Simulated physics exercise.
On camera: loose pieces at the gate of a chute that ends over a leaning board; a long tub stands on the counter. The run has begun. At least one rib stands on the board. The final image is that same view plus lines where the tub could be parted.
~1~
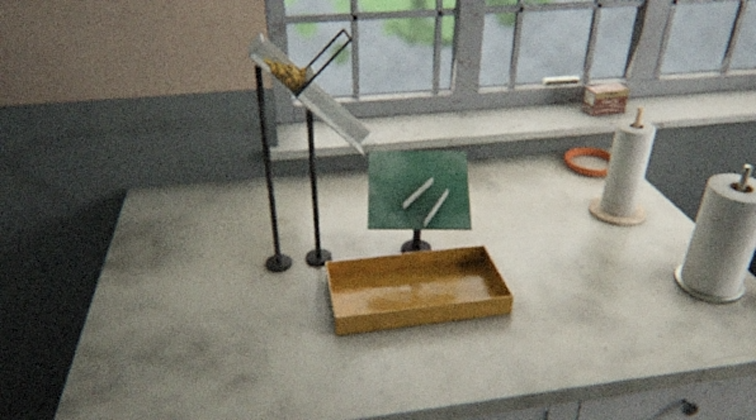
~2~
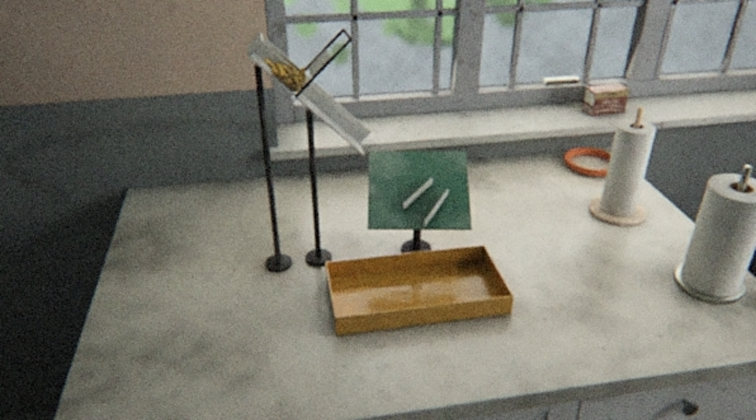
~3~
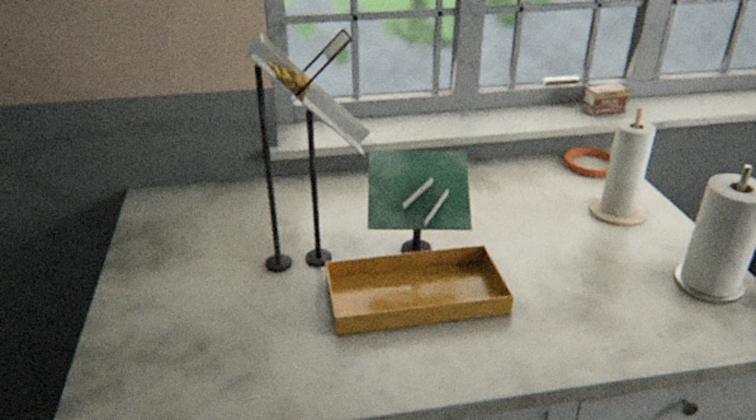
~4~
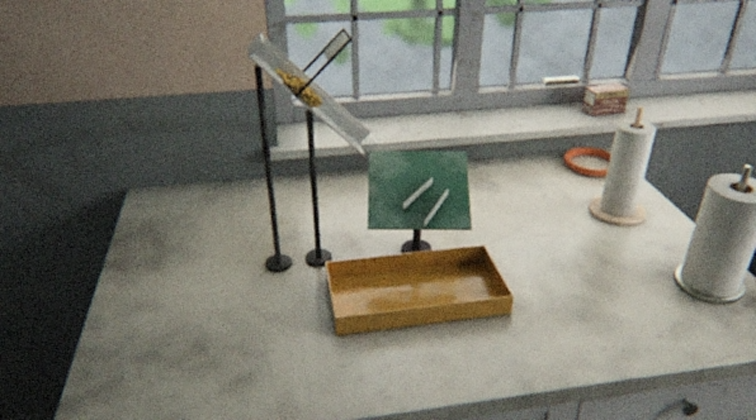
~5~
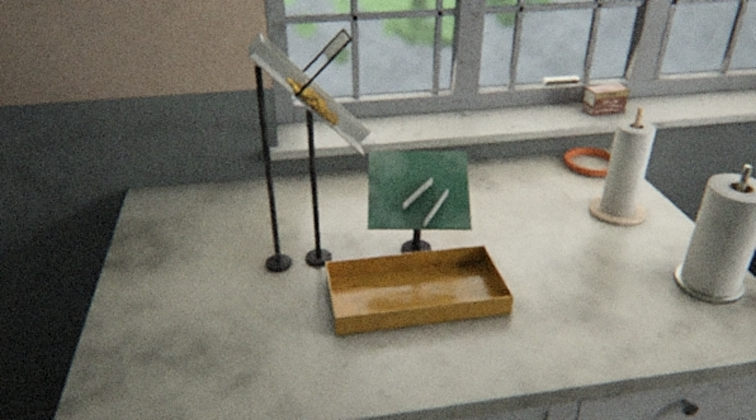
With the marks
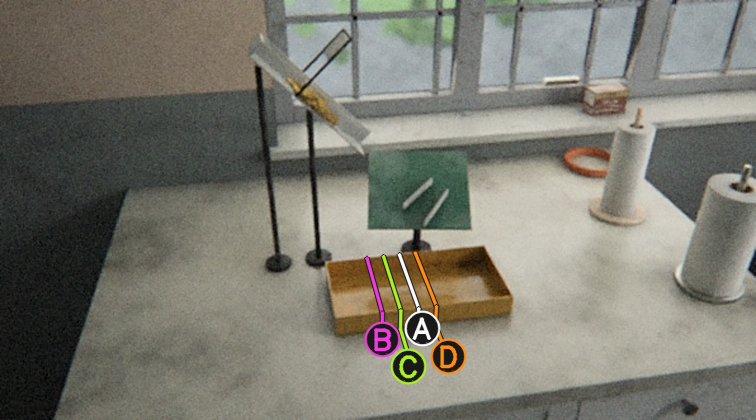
We see a sloping chute on thin black stands above a green tilted board with two pale ribs and an empty yellow-brown tub on a counter; small yellowish pieces slide down the chute toward the right, partway along it.
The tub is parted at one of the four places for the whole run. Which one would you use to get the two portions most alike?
C works best here.
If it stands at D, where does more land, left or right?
More lands on the left.
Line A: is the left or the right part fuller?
More lands on the left.
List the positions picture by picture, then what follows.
In the first picture, load behind the gate at (290, 75), puffed corn balls; lip of the chute at (362, 150), sloping fairly steeply.
In the second picture, middle of the board at (419, 188), tilted fairly steeply; middle of its low edge at (420, 229); of its high edge at (418, 151).
In the third picture, front corners of the tub at (336, 317) and (513, 296), empty; front of the load at (302, 90).
In the fourth picture, middle of the load at (302, 89); its front at (318, 101), about a quarter of the way to the lip; rib from (448, 189) to (425, 222); rib from (432, 178) to (404, 204).
In the fifth picture, middle of the load at (315, 101); its front at (337, 120), about half of the way to the lip.
On the marked copy, line A crosses the front rim at (418, 307); line B crosses the front rim at (382, 312); line C crosses the front rim at (400, 310); line D crosses the front rim at (436, 305).
With A, of what is caught, most on the left of the divider, a small part on the right.
With B, of what is caught, a small part on the left of the divider, most on the right.
With C, of what is caught, about half on the left of the divider, about half on the right.
With D, of what is caught, nearly all on the left of the divider, a small part on the right.
